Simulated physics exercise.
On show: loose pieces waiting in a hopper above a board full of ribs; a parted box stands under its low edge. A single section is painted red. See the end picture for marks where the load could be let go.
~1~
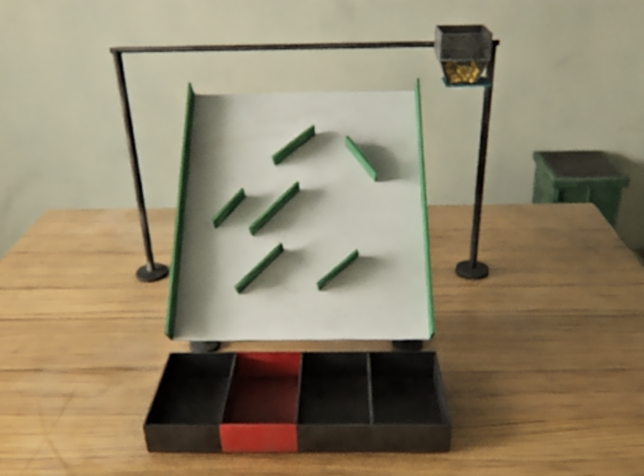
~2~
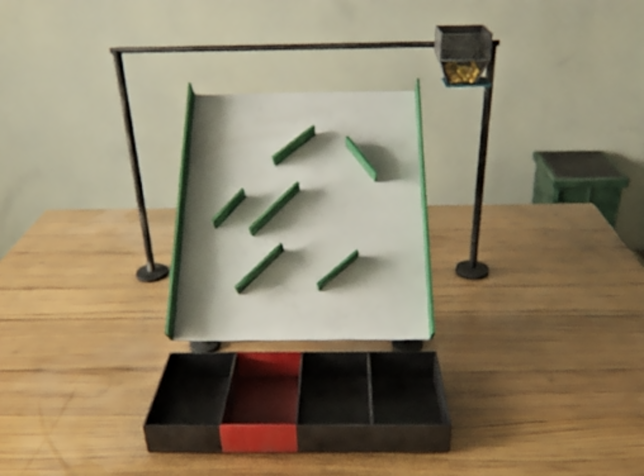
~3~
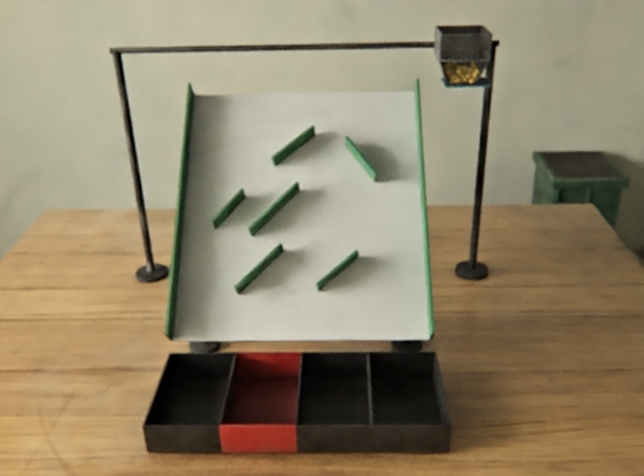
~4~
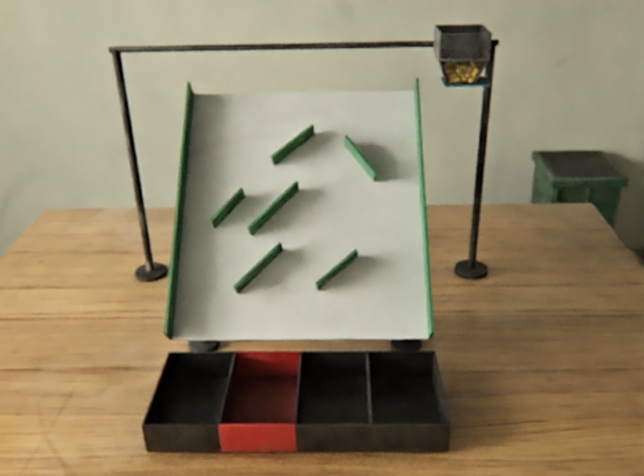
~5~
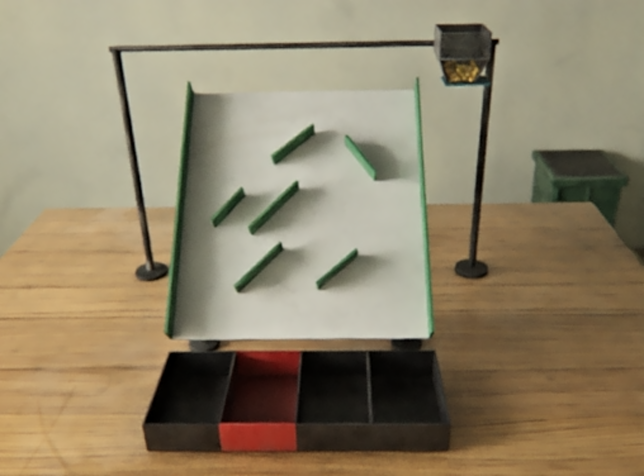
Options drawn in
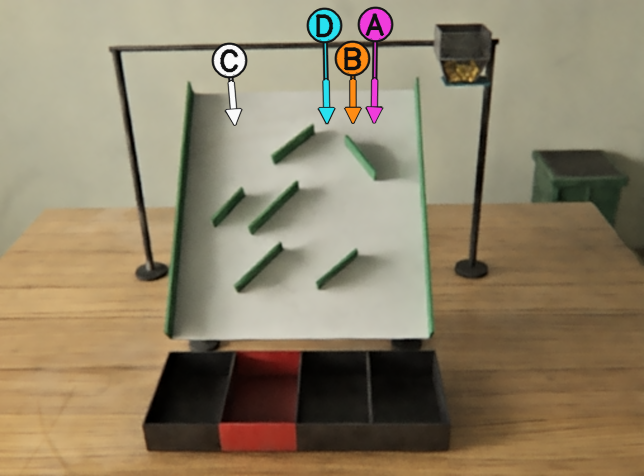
On a wooden table, a hopper of yellow pieces stays still above a ribbed board.
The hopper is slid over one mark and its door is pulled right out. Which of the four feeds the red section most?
Use mark D.
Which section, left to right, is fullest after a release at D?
It is the second one.
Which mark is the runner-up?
It is B.
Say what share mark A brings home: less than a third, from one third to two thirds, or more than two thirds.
It is less than a third.
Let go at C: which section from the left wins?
The first from the left.
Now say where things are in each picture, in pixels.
The first frame shows hopper at (460, 70), puffed corn balls, door shut.
The second frame shows ribs (272, 157) to (314, 125), (347, 136) to (376, 173).
The third frame shows ribs (211, 221) to (243, 188), (249, 229) to (298, 182).
The fourth frame shows ribs (234, 287) to (281, 242), (316, 284) to (357, 249).
The fifth frame shows red section at (258, 435), number 2 of 4 from the left.
On the marked copy, mark A meets the board at (374, 117); mark B meets the board at (353, 117); mark C meets the board at (234, 119); mark D meets the board at (326, 117).
With A, a stray few in the red section, nearly all in other sections.
With B, about a third in the red section, about two thirds in other sections.
With C, none in the red section, nearly all in other sections.
With D, about two thirds in the red section, about a third in other sections.
